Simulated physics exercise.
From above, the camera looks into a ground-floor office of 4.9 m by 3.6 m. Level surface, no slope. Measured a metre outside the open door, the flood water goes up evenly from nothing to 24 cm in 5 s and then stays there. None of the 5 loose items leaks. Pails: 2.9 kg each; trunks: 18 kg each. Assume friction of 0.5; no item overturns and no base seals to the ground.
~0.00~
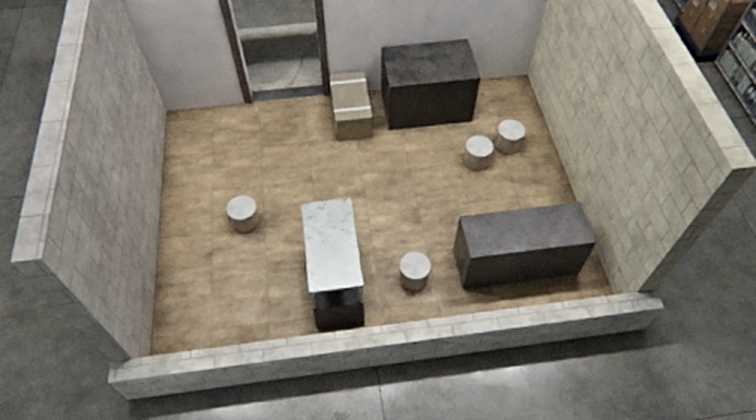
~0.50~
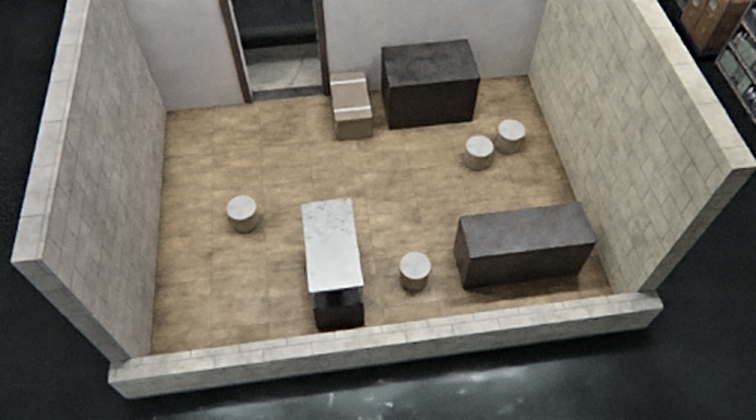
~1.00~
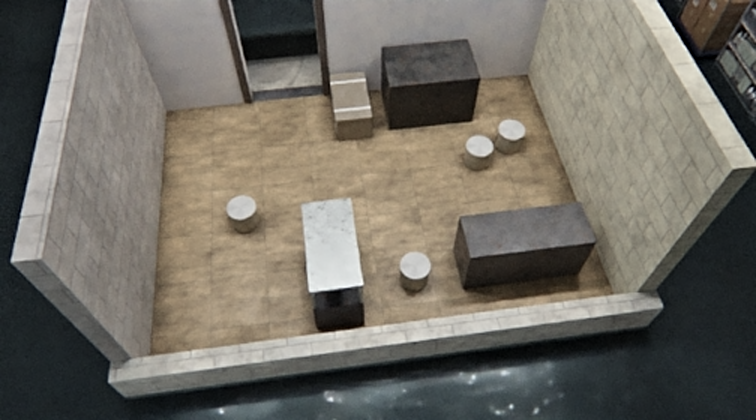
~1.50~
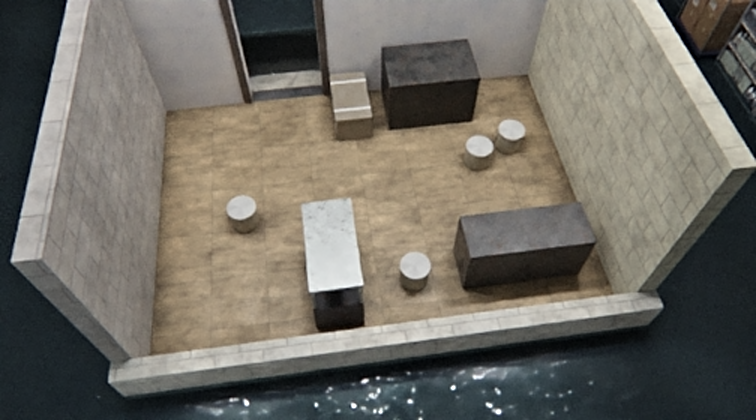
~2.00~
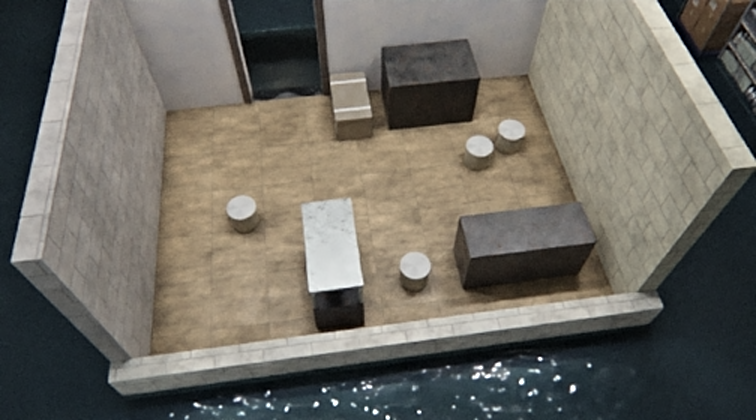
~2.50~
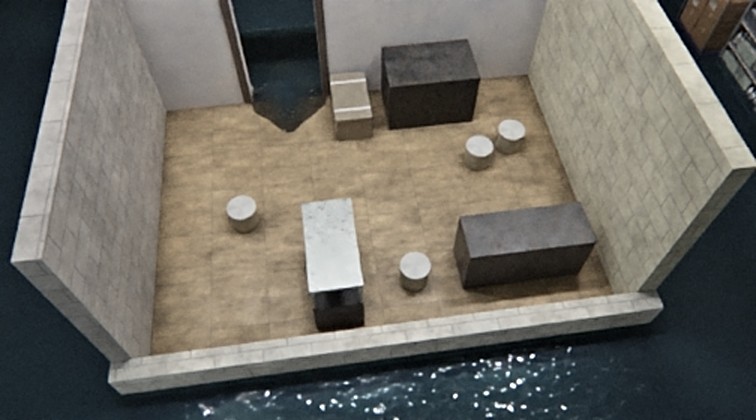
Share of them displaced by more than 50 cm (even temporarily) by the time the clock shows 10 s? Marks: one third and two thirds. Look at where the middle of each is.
The moved part is mid-sized, a third to two thirds.
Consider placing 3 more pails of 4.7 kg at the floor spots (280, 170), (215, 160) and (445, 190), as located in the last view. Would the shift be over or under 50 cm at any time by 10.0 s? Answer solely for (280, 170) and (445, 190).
Order as asked - beyond the cutoff and inside the cutoff.
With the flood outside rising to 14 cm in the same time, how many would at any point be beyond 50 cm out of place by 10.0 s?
I count 1 of them in that case.
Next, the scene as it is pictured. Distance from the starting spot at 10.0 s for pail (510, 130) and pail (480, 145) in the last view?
0 cm and 0 cm respectively.
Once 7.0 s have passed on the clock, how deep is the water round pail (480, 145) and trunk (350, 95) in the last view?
About 0 and 3 cm.
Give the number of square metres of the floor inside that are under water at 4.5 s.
About 5.5 m2.
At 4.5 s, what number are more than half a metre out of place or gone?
By that point, 0.
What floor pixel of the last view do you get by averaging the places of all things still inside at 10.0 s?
They're centred close to (421, 202).
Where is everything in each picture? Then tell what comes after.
The first frame shows a pail at (415, 265) rests on the ground; a pail at (241, 207), on the bottom; water covers 0.0 m2; 0 of 5 have shifted.
The second frame shows a pail at (415, 265) rests on the ground; a pail at (241, 207), on the bottom; water covers 0.0 m2; 0 of 5 have shifted.
The third frame shows a pail at (415, 265), on the bottom; a pail at (241, 207), on the bottom; 0.0 m2 under water; 0 of 5 have shifted.
The fourth frame shows a pail at (415, 265), on the bottom; a pail at (241, 207) rests on the ground; 0.0 m2 under water; 0 of 5 have shifted.
The fifth frame shows a pail at (415, 265) rests on the ground; a pail at (241, 207) rests on the ground; 0.0 m2 under water; 0 of 5 have shifted.
The sixth frame shows a pail at (415, 265) rests on the ground; a pail at (241, 207), on the bottom; 0.3 m2 under water; 0 of 5 have shifted.
After 3.5 s 0 of 5 are over 50 cm from their spots; 0 afloat.
After 4.5 s 0 of 5 are over 50 cm from their spots; 0 afloat.
After 7.0 s 1 of 5 are over 50 cm from their spots; 2 afloat.
After 10.0 s 2 of 5 are over 50 cm from their spots, and 2 have been at some point; 2 afloat.
